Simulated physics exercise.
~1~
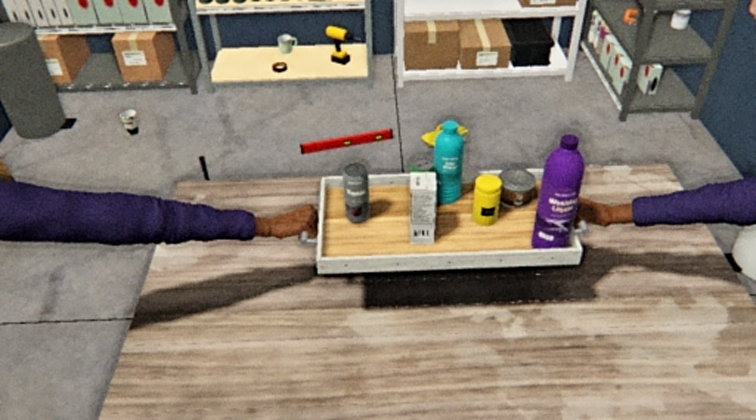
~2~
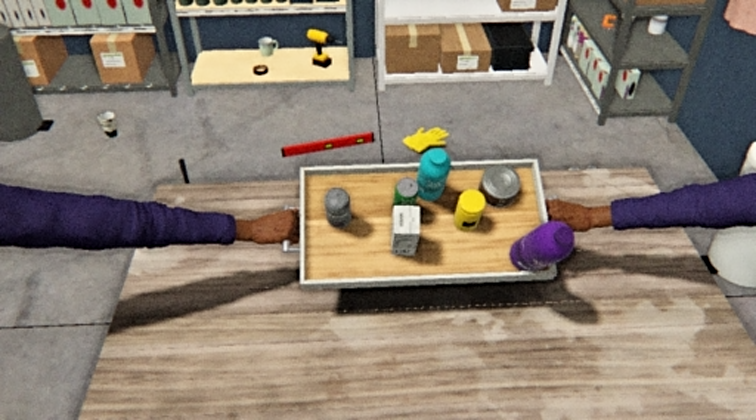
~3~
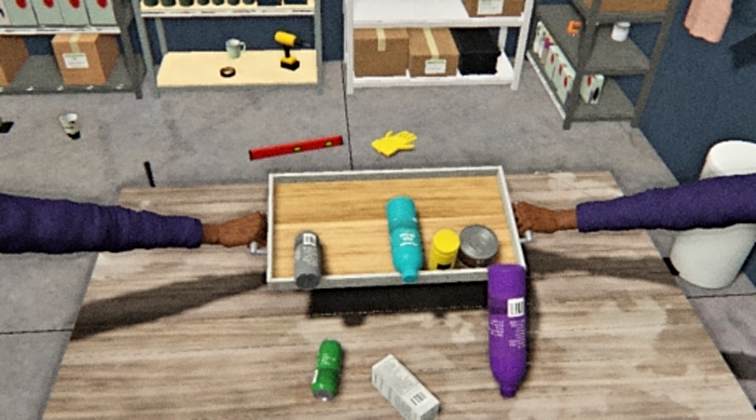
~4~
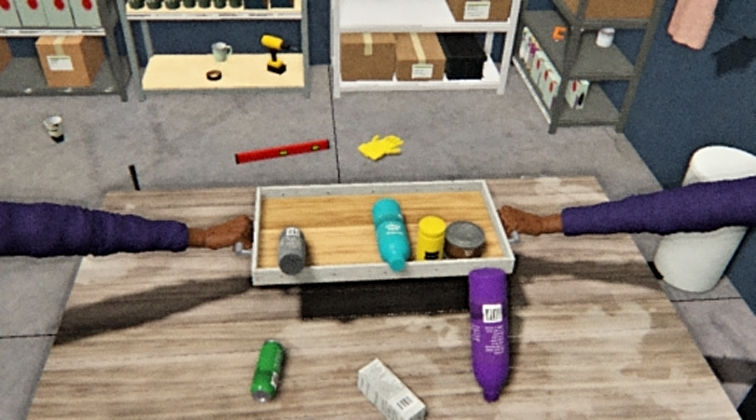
Two hands held a tray of bottles and containers over a wooden table and tipped its near edge down, spilling a green can, white carton and purple bottle, then levelled it with the grey can and turquoise bottle toppled beside two upright containers.
